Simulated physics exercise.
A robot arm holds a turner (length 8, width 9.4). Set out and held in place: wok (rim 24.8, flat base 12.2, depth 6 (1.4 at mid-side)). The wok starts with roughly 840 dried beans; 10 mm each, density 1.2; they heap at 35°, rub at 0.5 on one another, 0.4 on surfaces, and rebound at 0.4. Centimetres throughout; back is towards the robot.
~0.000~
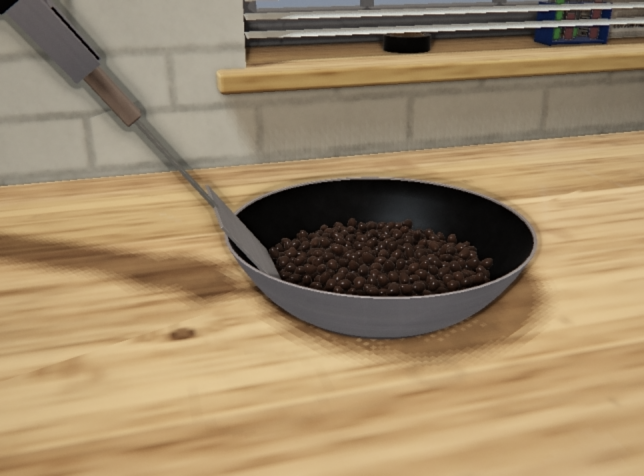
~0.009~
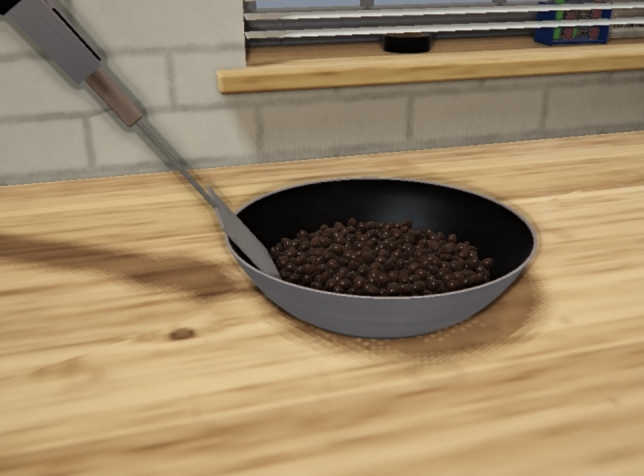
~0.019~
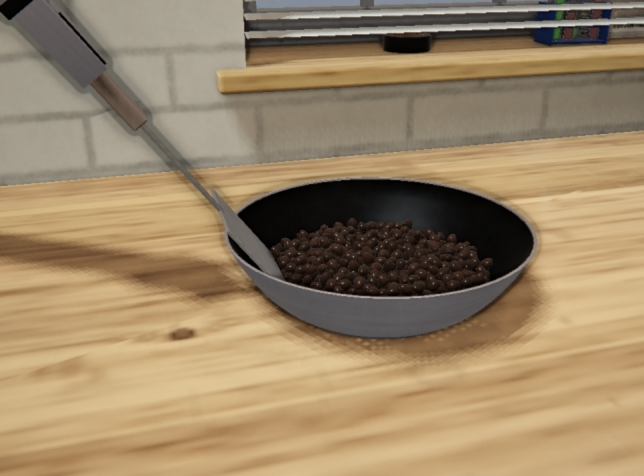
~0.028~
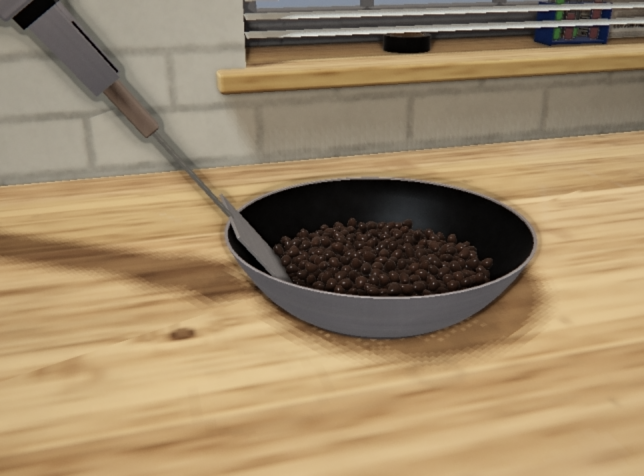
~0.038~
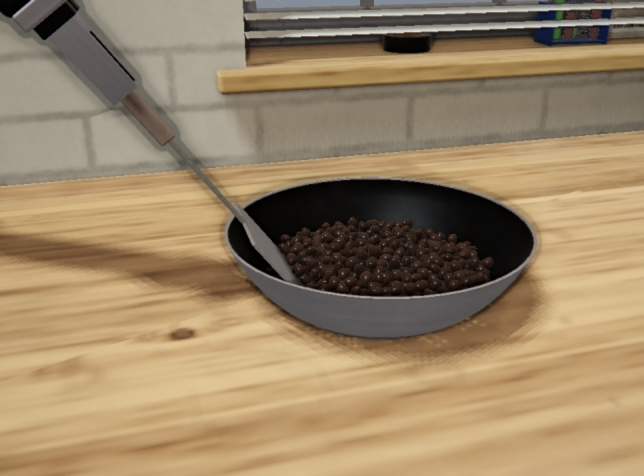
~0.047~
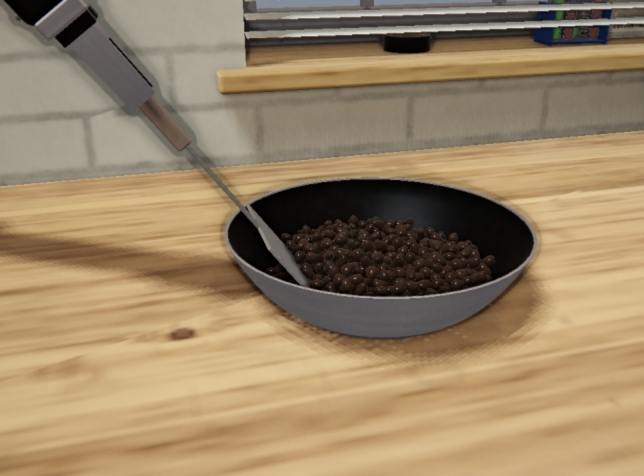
A grey turner held by a robot arm at the upper left starts almost still, then slides slowly rightward and slightly down inside a wok, its blade pressing along the near left edge of a dark brown heap of beans. The grey wok with a black interior stays put on a pale wooden counter, the beans barely shifting. The fixed, slightly raised view shows a whitish brick wall and window sill behind.
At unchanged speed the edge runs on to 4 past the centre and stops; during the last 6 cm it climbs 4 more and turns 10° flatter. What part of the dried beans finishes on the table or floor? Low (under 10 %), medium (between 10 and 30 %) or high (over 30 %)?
A medium share, between 10 and 30 %, ends on the table or floor.
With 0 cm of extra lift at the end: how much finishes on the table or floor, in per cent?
About 0 per cent.
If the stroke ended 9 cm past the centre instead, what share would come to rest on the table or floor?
In that case some 45 per cent.
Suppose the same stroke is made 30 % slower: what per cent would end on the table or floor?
In that case some 5 per cent.
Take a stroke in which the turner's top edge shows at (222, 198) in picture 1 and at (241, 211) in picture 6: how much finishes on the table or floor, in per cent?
Some 0 per cent.
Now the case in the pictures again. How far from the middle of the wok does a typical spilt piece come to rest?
Roughly 30 cm.
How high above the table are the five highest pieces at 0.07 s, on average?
Roughly 7 cm.
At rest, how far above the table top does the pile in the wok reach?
About 7.0 cm.
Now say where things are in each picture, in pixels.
In the first picture, turner top edge at (213, 204), sloping 54°; upper third of the load around (377, 262), from x 270 to 485, top at y 225; 844 in the wok.
In the second picture, turner top edge at (214, 205), sloping 54°; upper third of the load around (377, 262), from x 270 to 485, top at y 225.
In the third picture, turner top edge at (219, 208), sloping 54°; upper third of the load around (377, 262), from x 270 to 485, top at y 225.
In the fourth picture, turner top edge at (229, 214), sloping 54°; upper third of the load around (375, 261), from x 270 to 485, top at y 225.
In the fifth picture, turner top edge at (243, 221), sloping 54°; upper third of the load around (374, 259), from x 270 to 485, top at y 225.
In the sixth picture, turner top edge at (257, 225), sloping 54°; upper third of the load around (374, 256), from x 270 to 490, top at y 220; 844 in the wok.
By 0.07 s, sloping 54°, highest piece 7 above the table; 844 in the wok.
By 0.09 s, sloping 50°, highest piece 8 above the table; 844 in the wok.
By 0.30 s, sloping 44°, highest piece 8 above the table; 717 in the wok, 72 on the table or floor, 55 on the blade or in flight.
By 1.35 s, sloping 44°, highest piece 6 above the table; 717 in the wok, 127 on the table or floor.
Final count, 717 in the wok, 127 on the table or floor. That is 15 % on the table or floor.
